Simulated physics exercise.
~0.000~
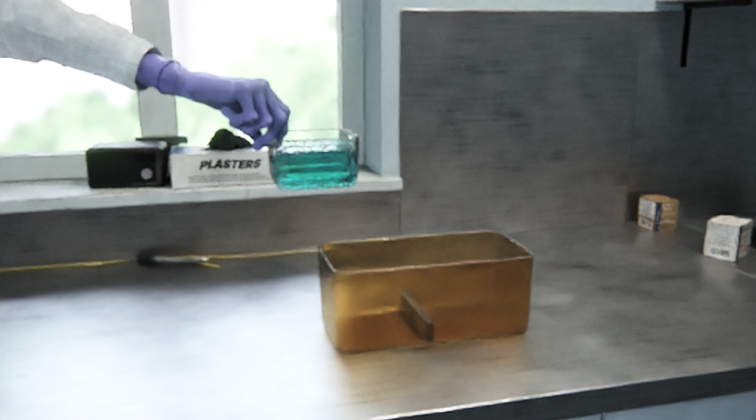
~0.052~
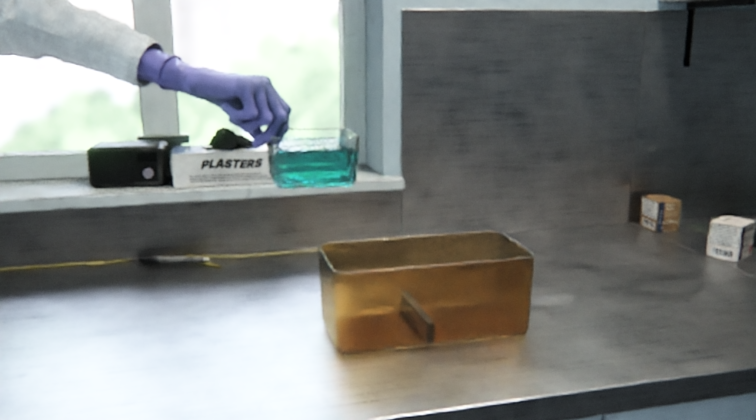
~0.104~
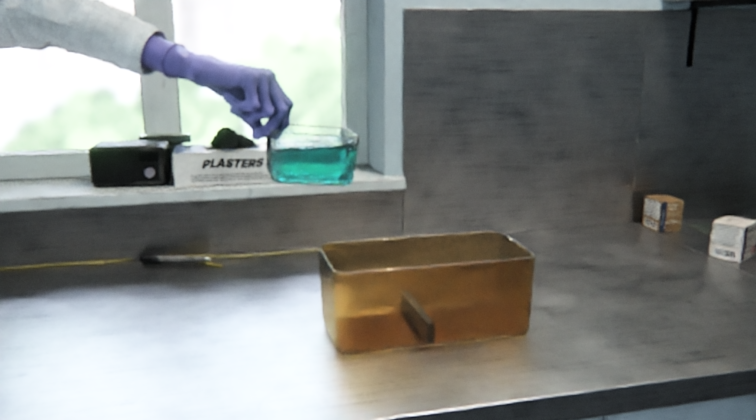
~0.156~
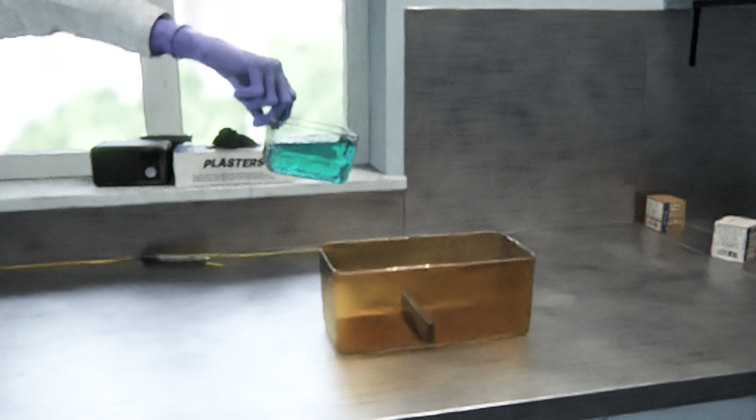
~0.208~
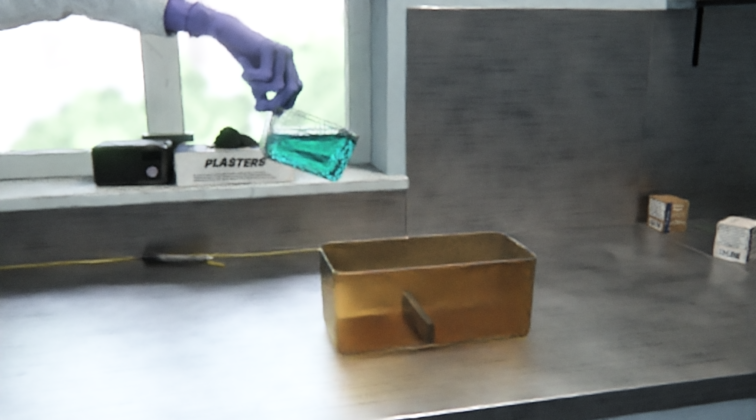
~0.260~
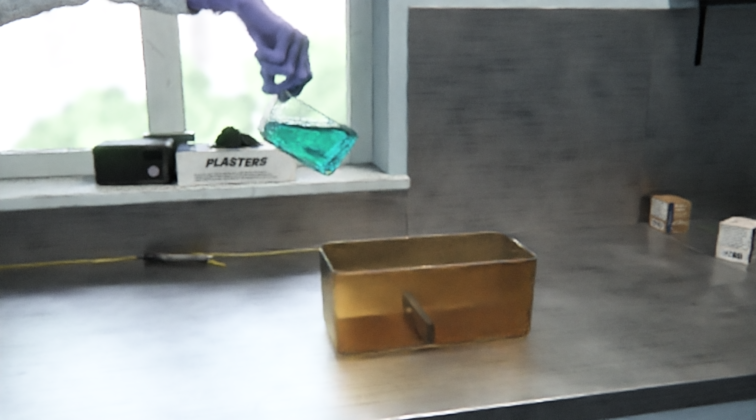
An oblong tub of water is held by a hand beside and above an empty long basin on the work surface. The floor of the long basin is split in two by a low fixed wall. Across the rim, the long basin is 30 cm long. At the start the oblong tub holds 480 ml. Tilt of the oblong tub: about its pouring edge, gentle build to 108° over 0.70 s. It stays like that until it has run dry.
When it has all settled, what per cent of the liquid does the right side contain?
The right side contains about 74 per cent.
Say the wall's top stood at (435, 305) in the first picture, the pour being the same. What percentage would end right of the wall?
In that case, some 50 percent.
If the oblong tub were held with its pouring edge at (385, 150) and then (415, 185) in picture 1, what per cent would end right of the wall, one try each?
It comes to 75 per cent, and then 85 per cent.
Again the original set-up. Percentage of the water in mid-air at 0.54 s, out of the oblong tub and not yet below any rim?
Share: Roughly 62 per cent.
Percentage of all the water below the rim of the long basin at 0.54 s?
Fraction in basin: Approx. 6%.
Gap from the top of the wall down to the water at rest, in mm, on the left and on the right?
Close to 26 mm left and close to 16 mm right.
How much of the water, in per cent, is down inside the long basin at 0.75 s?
Some 82 per cent.
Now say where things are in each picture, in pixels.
The first picture shows tilt 0°; pouring edge (353, 134); surface from (272, 149) to (350, 147); the long basin's rim runs from (325, 259) to (516, 244); the wall's top is at (416, 306).
The second picture shows tilt 1°; pouring edge (353, 134); surface from (271, 148) to (350, 145).
The third picture shows tilt 6°; pouring edge (353, 134); surface from (270, 146) to (350, 141).
The fourth picture shows tilt 13°; pouring edge (353, 134); surface from (268, 140) to (350, 136).
The fifth picture shows tilt 22°; pouring edge (353, 134); surface from (265, 132) to (350, 132).
The sixth picture shows tilt 33°; pouring edge (352, 134); surface from (263, 120) to (353, 127); 1 per cent is over the edge.
Then, 0.54 s in, the tilt is 95° and 32 per cent is still to pour, 6 is left of the wall and 0 right of it.
Then, 0.75 s in, the tilt is 108° and 2 per cent is still to pour, 7 is left of the wall and 75 right of it.
Then, 0.96 s in, the tilt is 108° and 0 per cent is still to pour, 21 is left of the wall and 74 right of it.
Then, 1.20 s in, the tilt is 108° and 0 per cent is still to pour, 22 is left of the wall and 74 right of it.
Finally, 22 per cent lies left of the wall, 74 right of it and 4 outside.
